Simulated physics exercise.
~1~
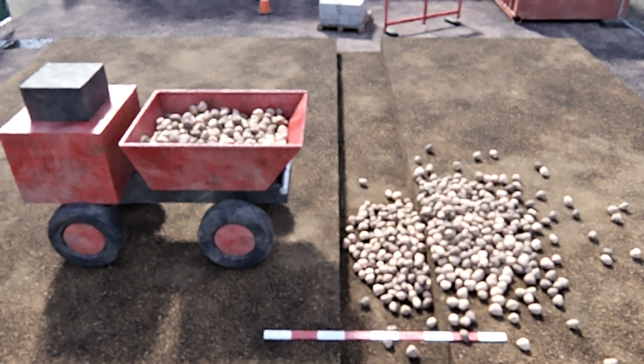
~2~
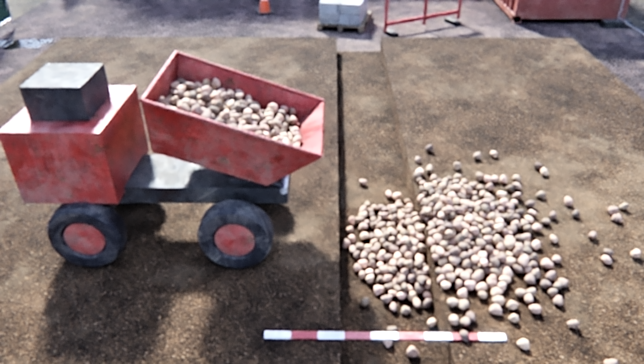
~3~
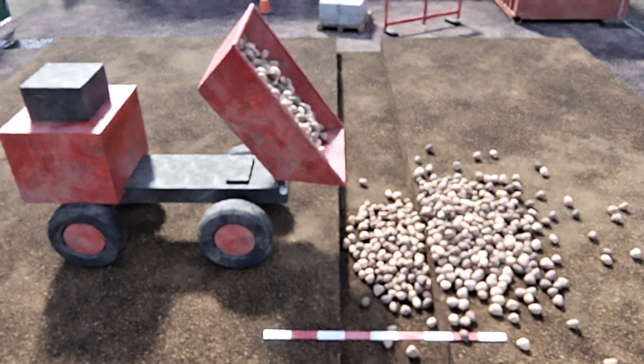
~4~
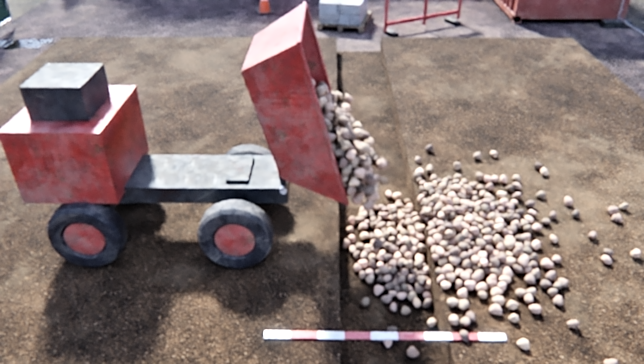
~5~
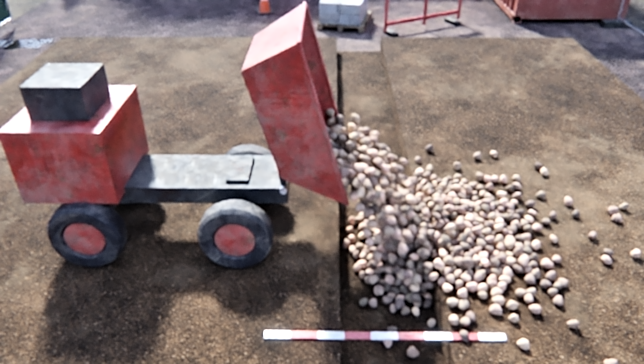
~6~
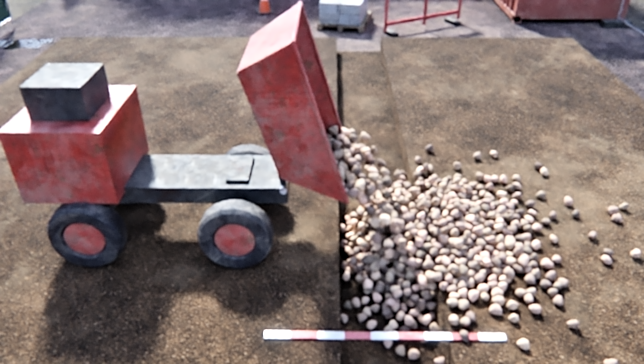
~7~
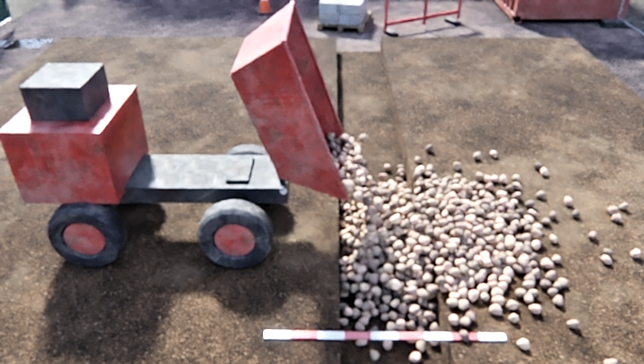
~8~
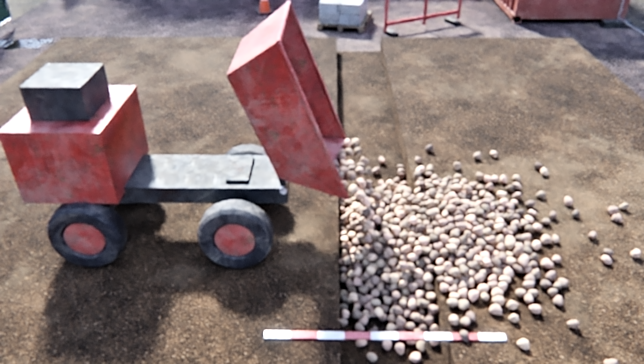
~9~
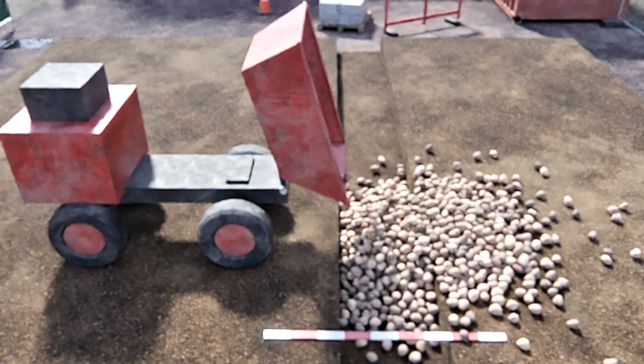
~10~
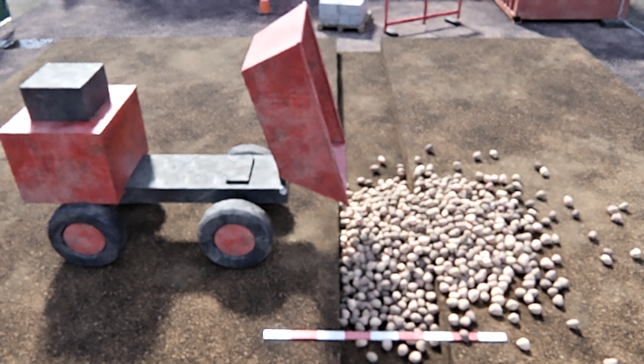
The red skip of a toy-like truck, heaped with pale rounded stones, starts level behind the cab, beside a loose pile of similar stones lying to the right. It tilts up toward the right, its front end rising steeply while the stones stay inside at first. Once it stands nearly upright, the stones pour over its lower edge and spread into the near side of the pile. The skip rocks back slightly and returns as the last ones slide out. It ends steeply tipped, with the stones resting in one broad, merged heap beside the still truck.
